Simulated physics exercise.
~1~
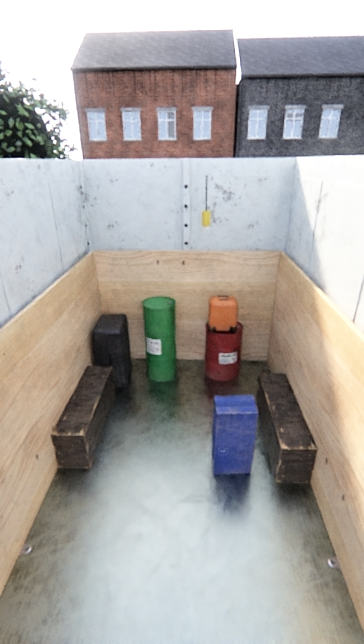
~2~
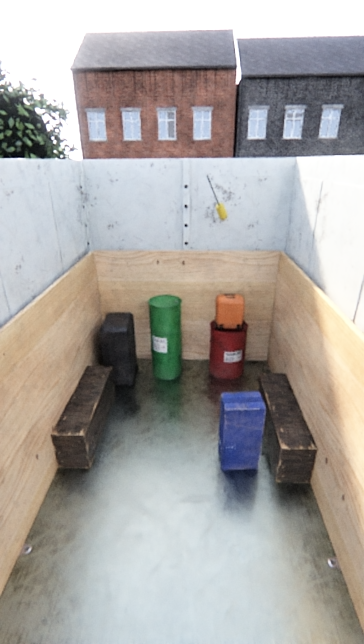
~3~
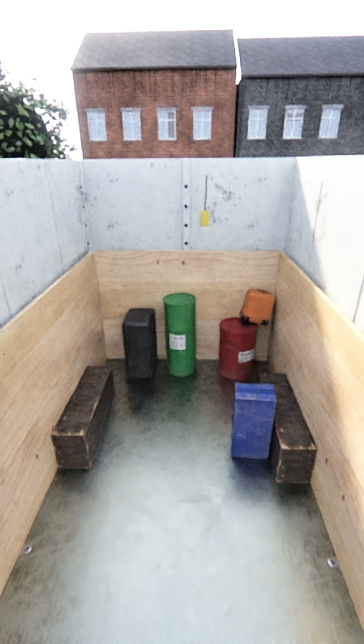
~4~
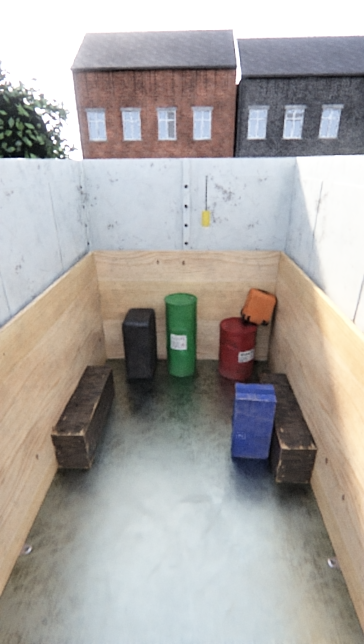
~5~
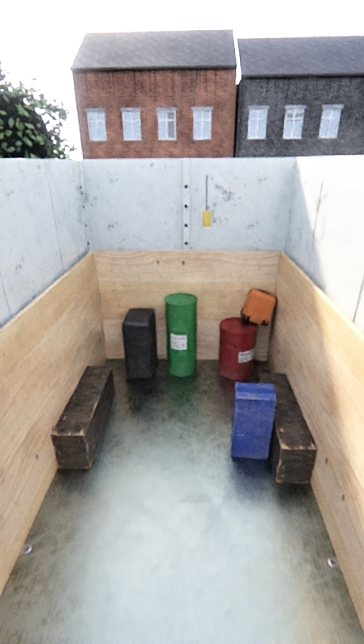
The orange case slid off the top of the red drum and ended up leaning between it and the right wall, while the black case, green drum and blue box shifted right across the van's load bay and stayed upright.
